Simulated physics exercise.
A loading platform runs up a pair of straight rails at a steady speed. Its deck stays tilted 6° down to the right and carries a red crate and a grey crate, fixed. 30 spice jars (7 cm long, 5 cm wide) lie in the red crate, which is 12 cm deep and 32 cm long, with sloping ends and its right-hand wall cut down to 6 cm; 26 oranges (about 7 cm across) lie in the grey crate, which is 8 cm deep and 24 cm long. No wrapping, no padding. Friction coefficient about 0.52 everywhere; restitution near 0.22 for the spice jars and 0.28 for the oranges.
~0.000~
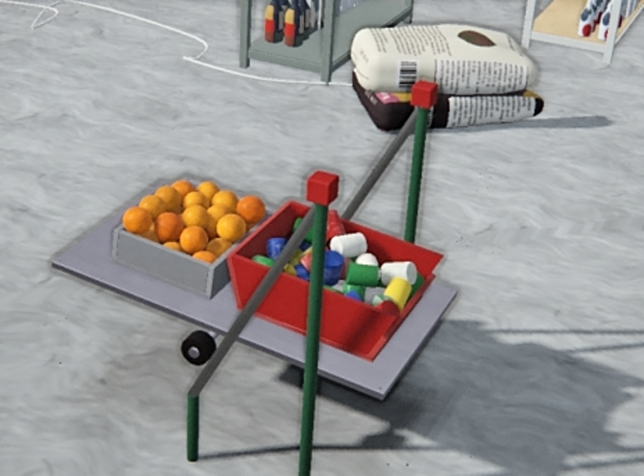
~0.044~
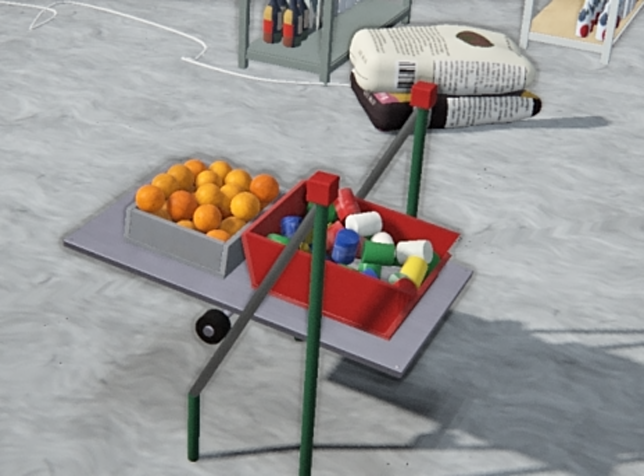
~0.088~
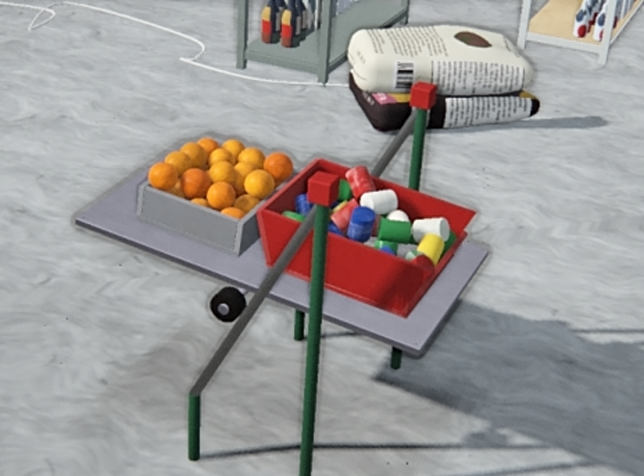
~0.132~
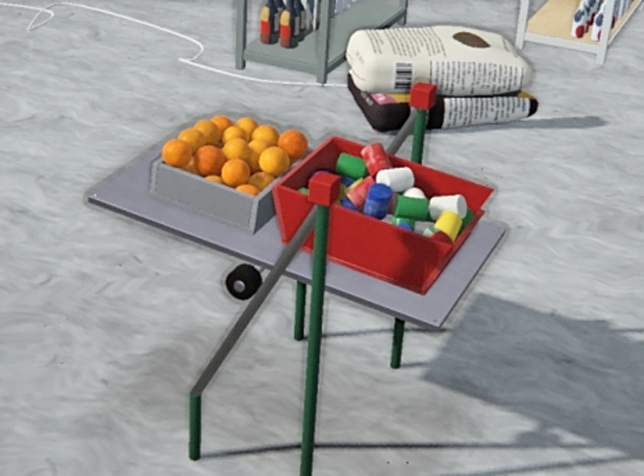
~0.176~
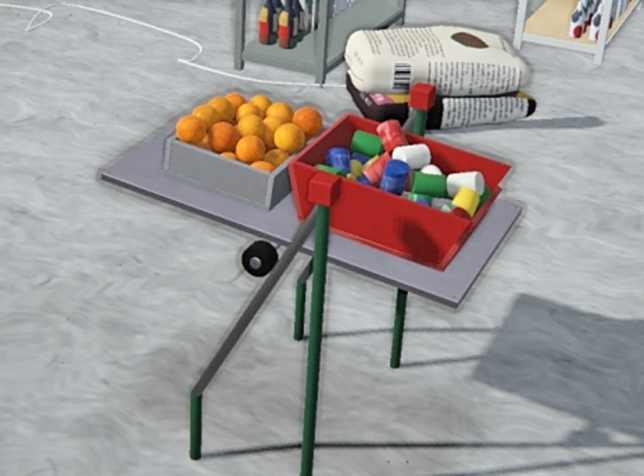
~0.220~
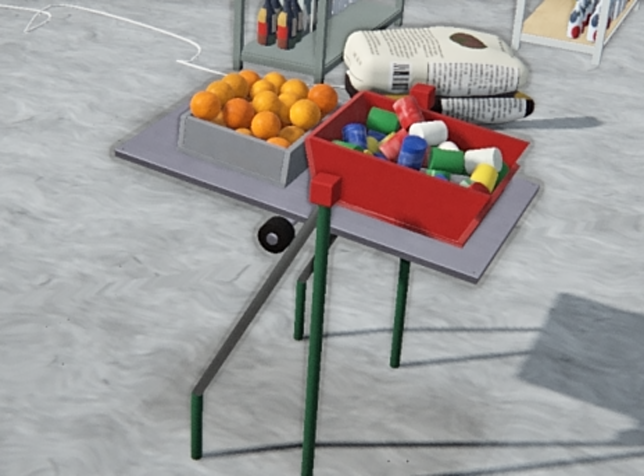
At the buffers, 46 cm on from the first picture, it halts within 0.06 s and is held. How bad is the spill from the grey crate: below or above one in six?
Out of the grey crate go more than a sixth of the oranges.
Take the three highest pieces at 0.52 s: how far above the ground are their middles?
About 94 cm.
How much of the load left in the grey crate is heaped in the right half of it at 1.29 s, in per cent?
Some 90 per cent.
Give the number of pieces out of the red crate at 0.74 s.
Out by then, roughly: Red crate 12.
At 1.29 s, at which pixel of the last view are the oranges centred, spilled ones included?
At about (319, 104).
After 0.24 s, it meets the buffers.
After 0.36 s, the red crate has all 30 and the grey crate is down by 2 of 26.
After 0.52 s, the red crate is down by 10 of 30 and the grey crate is down by 6 of 26.
After 0.74 s, the red crate is down by 13 of 30 and the grey crate is down by 9 of 26.
Final count (at 1.29 s), the red crate is down by 13 of 30 and the grey crate is down by 8 of 26. Asked share, 8 of 26, 31 per cent.
